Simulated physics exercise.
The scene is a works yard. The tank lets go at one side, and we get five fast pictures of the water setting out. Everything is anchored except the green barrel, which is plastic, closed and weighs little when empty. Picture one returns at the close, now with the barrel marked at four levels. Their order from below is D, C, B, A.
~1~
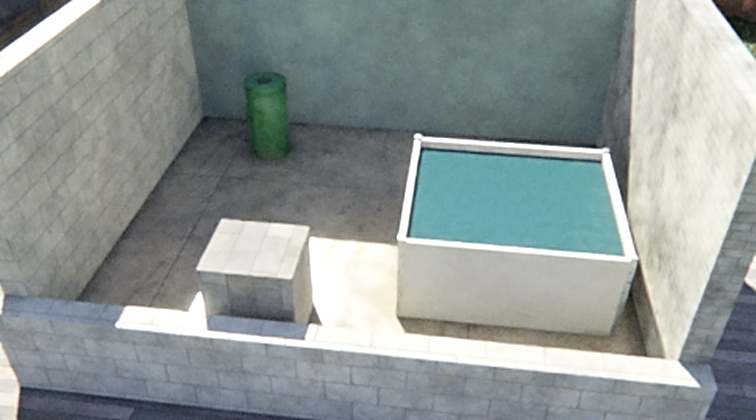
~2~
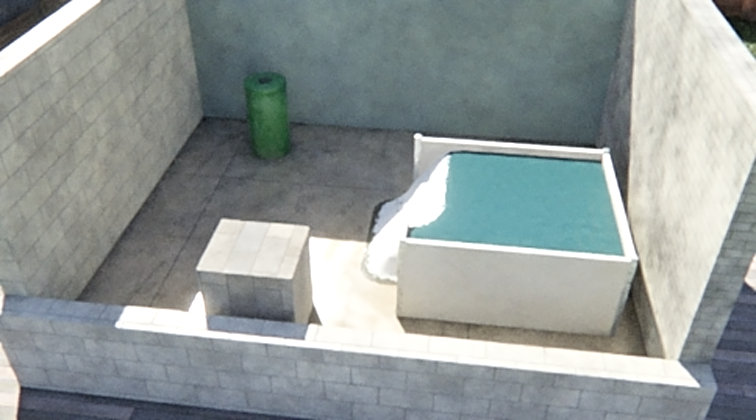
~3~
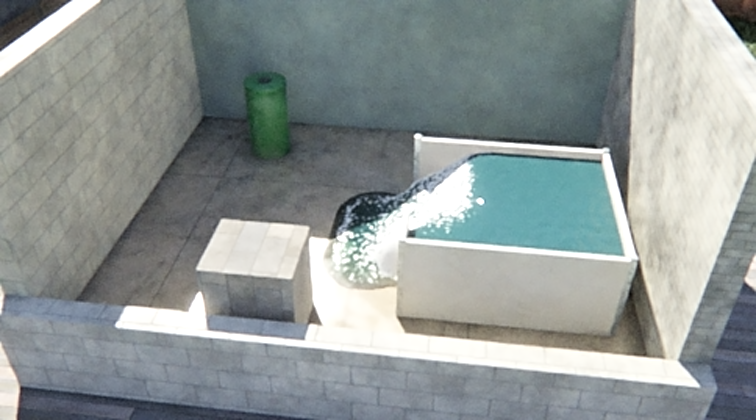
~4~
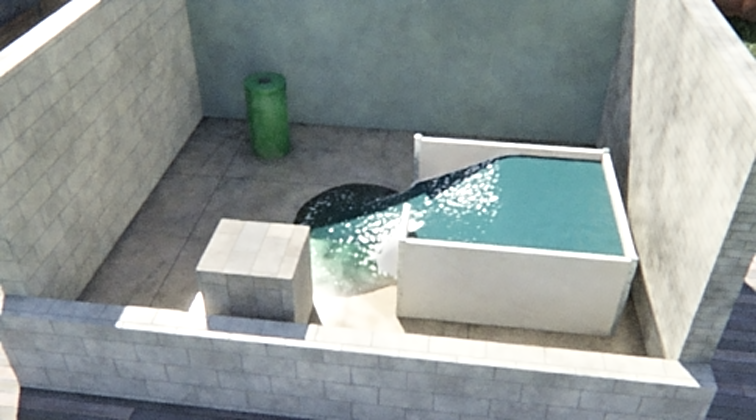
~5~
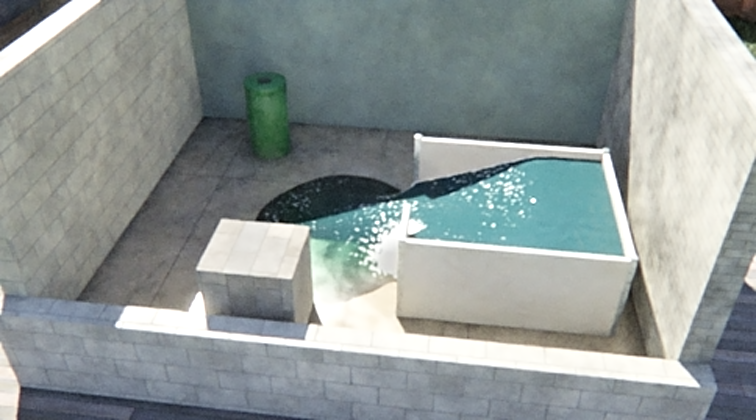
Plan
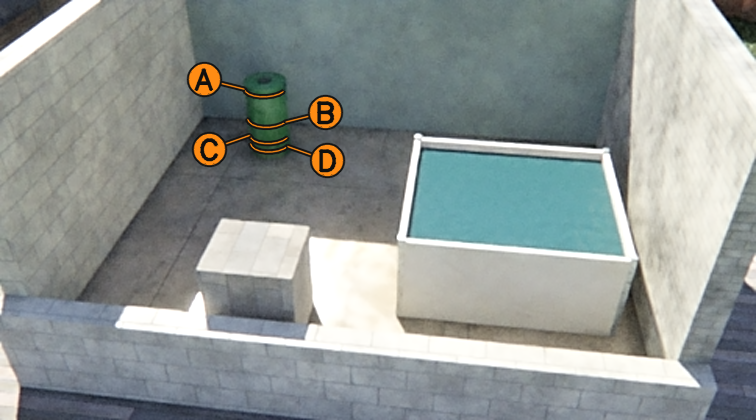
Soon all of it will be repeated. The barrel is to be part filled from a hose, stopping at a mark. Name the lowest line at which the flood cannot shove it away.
B is the one.
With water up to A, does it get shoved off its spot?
No, not at all.
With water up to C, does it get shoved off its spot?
Yes.
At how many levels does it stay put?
Two.
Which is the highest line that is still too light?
That would be C.
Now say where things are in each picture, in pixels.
Lid of the green barrel at (265, 81); tank full, its middle at (512, 199).
Water covers 3 % of the ground and is seen nearest the barrel at (382, 209).
Water covers 6 % of the ground and is seen nearest the barrel at (372, 199).
Water covers 11 % of the ground and is seen nearest the barrel at (375, 189).
Lid of the green barrel at (265, 81); water covers 16 % of the ground and is seen nearest the barrel at (376, 186).
On the marked copy, A at (260, 96); B at (263, 127); C at (264, 143); D at (265, 152); from the bottom up D, C, B, A.
For line A, it does not move.
For line B, it shifts by a finger or two and stays.
For line C, it is pushed about twice its own width away.
For line D, it is pushed about 5 times its own width away.
